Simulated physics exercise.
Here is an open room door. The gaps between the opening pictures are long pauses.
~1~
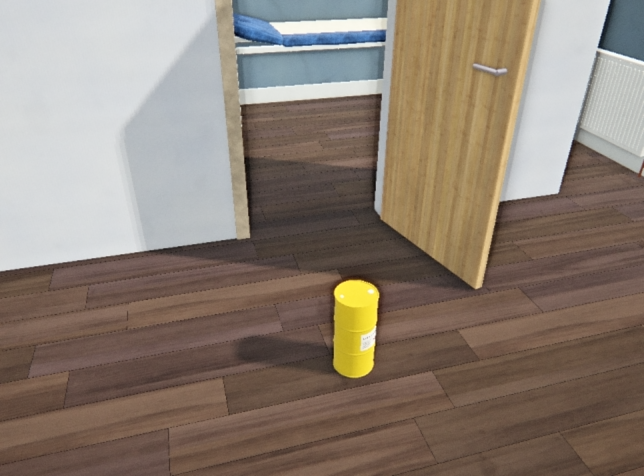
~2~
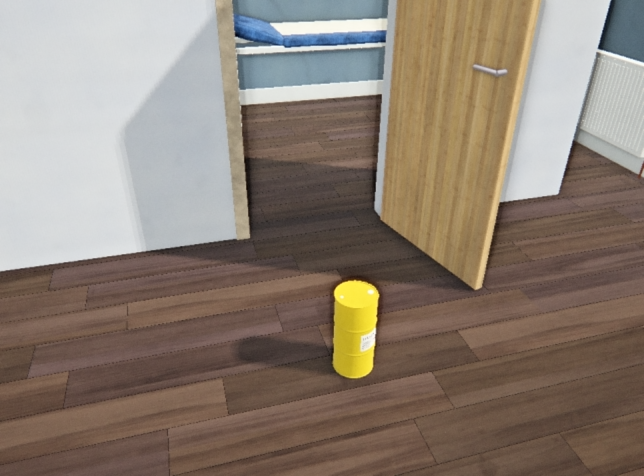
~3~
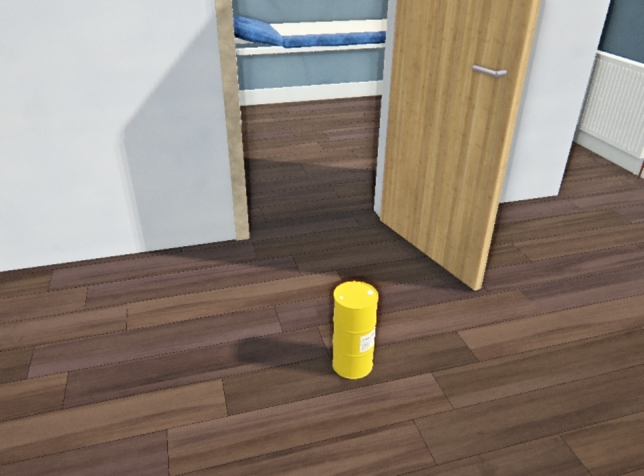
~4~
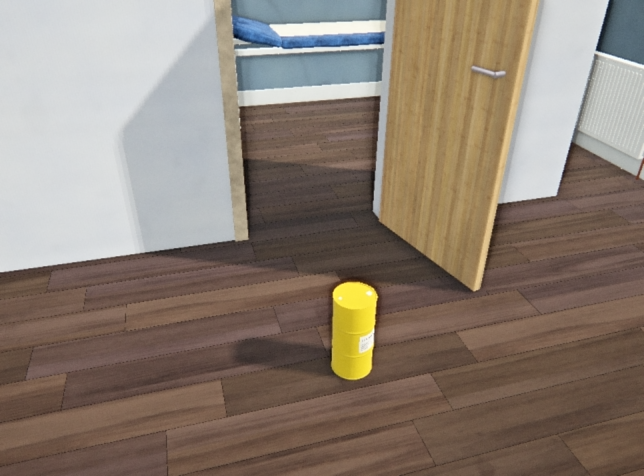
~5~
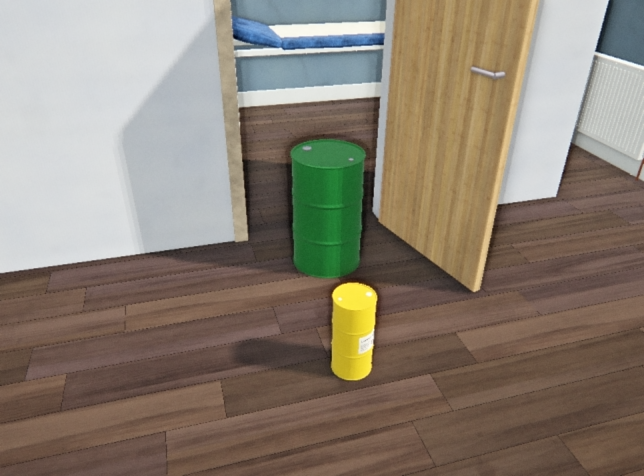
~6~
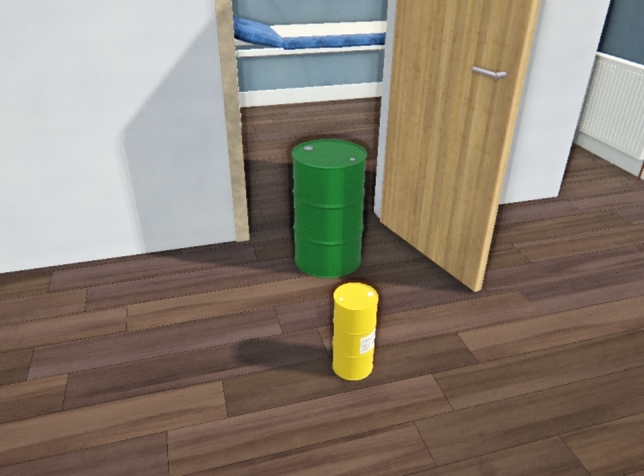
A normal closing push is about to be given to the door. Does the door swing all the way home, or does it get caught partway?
It gets caught partway.
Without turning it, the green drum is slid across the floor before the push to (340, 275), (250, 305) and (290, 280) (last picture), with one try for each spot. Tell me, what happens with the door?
Held up partway; Swings all the way; Held up partway.
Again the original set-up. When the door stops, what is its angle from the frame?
Near 55° open.
Then, 0.60 s on from there, door at 88°.
Then, 1.00 s on from there, door at 68°.
In the end, door at 57°; both unmoved. At the end, from the last picture's camera, green drum near (328, 209).
